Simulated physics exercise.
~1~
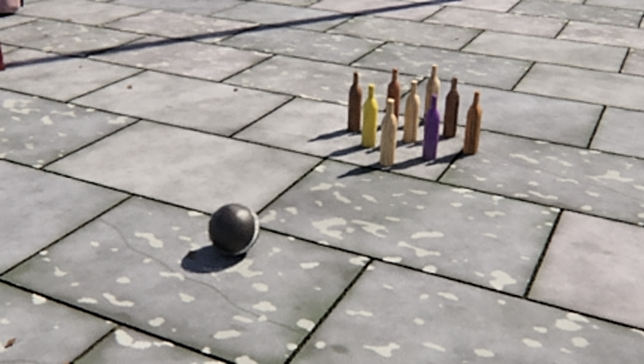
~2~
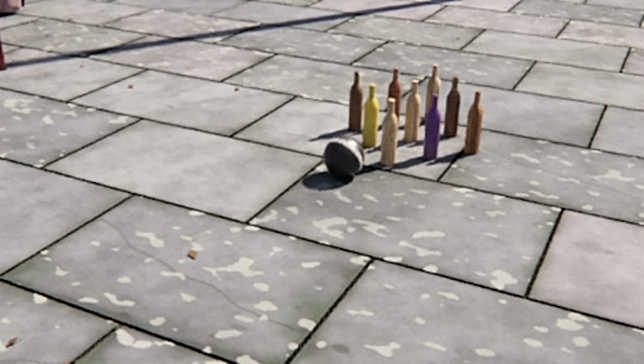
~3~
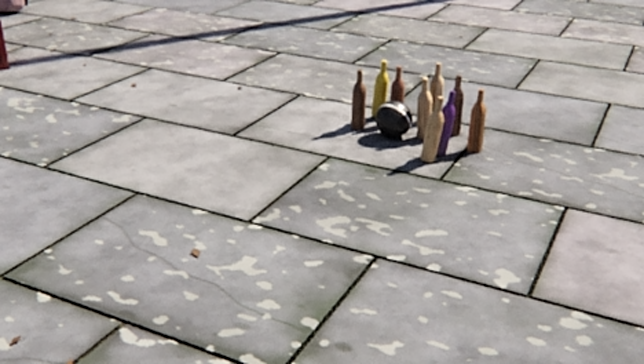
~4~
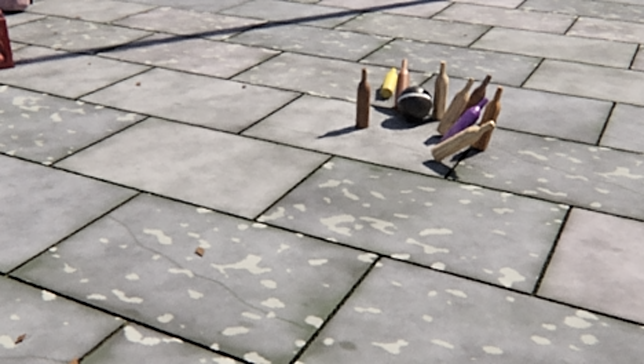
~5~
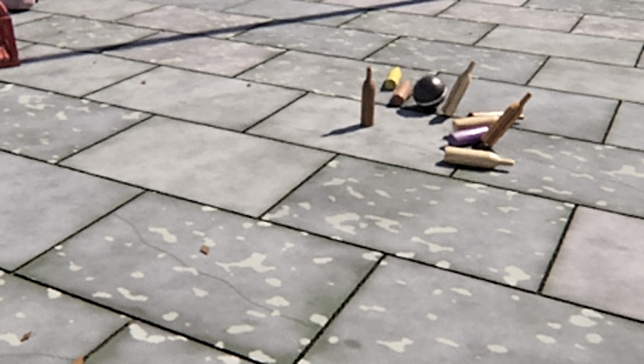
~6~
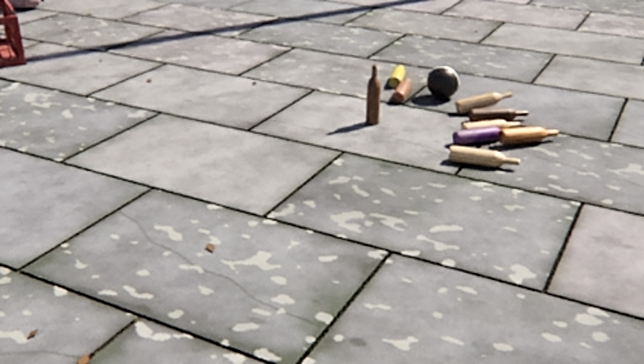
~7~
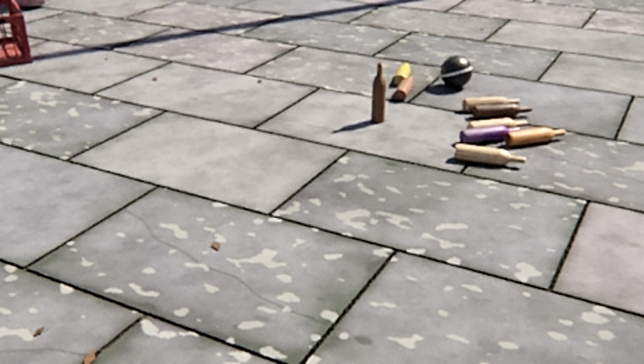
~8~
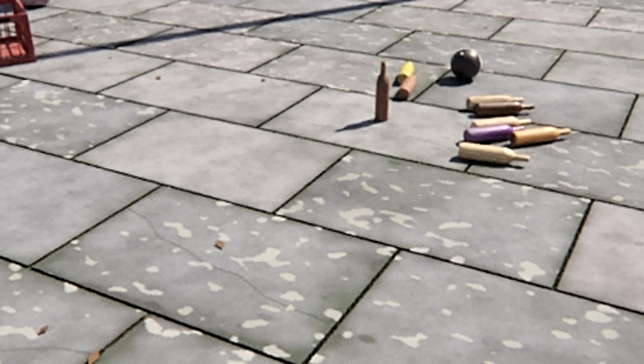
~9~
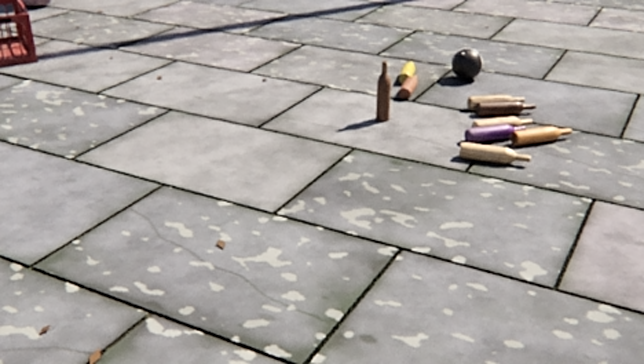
On a sunlit stone pavement, a dark ball rolled up to the right into a cluster of bottle-shaped wooden skittles, knocking over the yellow one, the purple one and others, then rolled out behind them and slowed, leaving a single brown skittle standing.
